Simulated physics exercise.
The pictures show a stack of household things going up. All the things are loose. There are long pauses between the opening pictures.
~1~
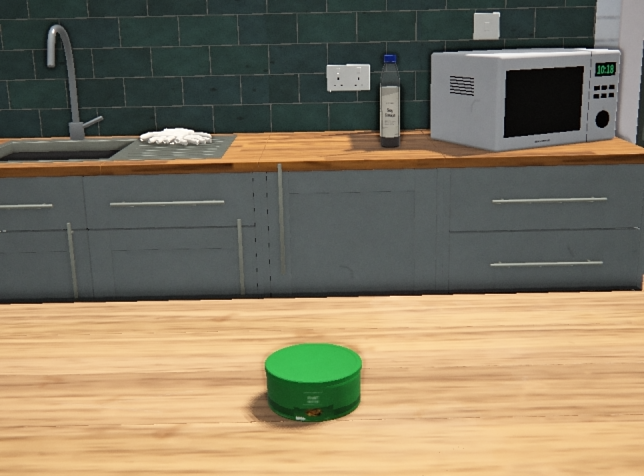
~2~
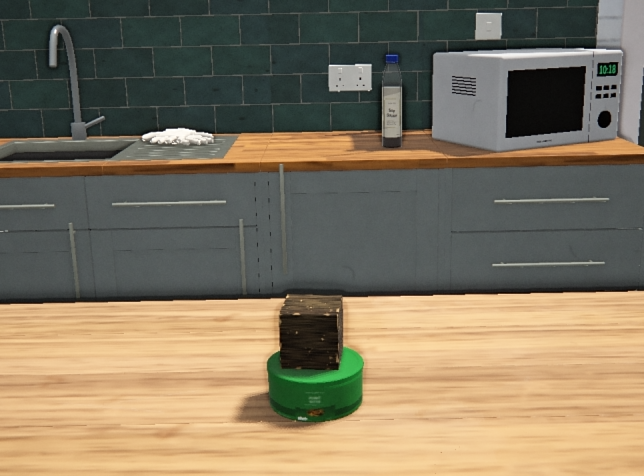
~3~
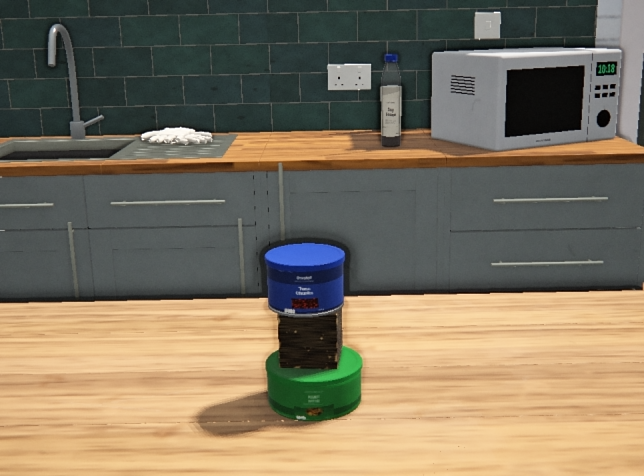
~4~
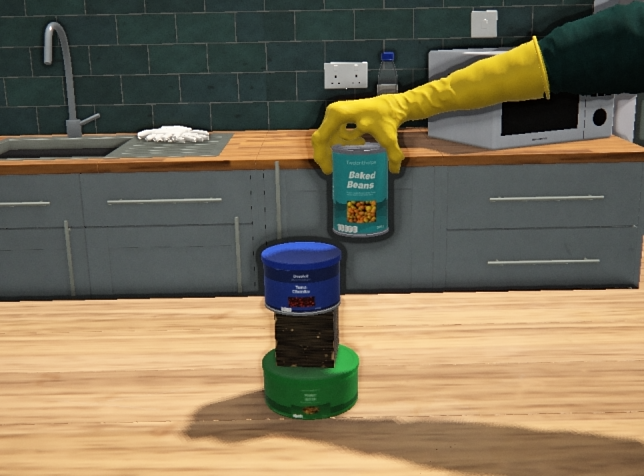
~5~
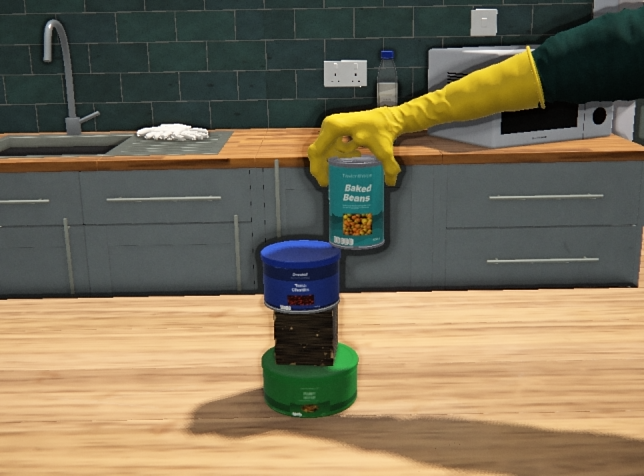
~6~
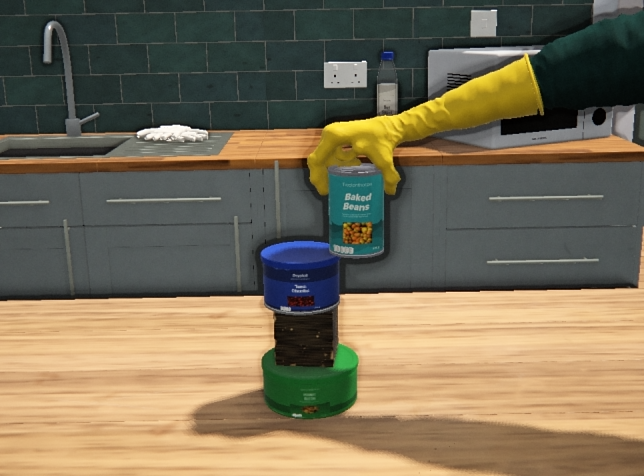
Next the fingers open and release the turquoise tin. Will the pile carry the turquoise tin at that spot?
In the end the pile loses its balance.
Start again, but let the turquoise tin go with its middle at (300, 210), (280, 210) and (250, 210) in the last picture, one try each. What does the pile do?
First try: It stays up; second try: It keeps its balance; third try: It loses its balance.
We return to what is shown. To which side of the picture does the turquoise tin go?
It goes to the right.
Then, 0.40 s past the last view, turquoise tin now fallen.
Then, 0.60 s past the last view, things are still on the move.
Finally, fallen, turquoise tin; the other 3 still in place. Final places as the last picture's camera would see them, turquoise tin near (402, 362). The pile comes apart.
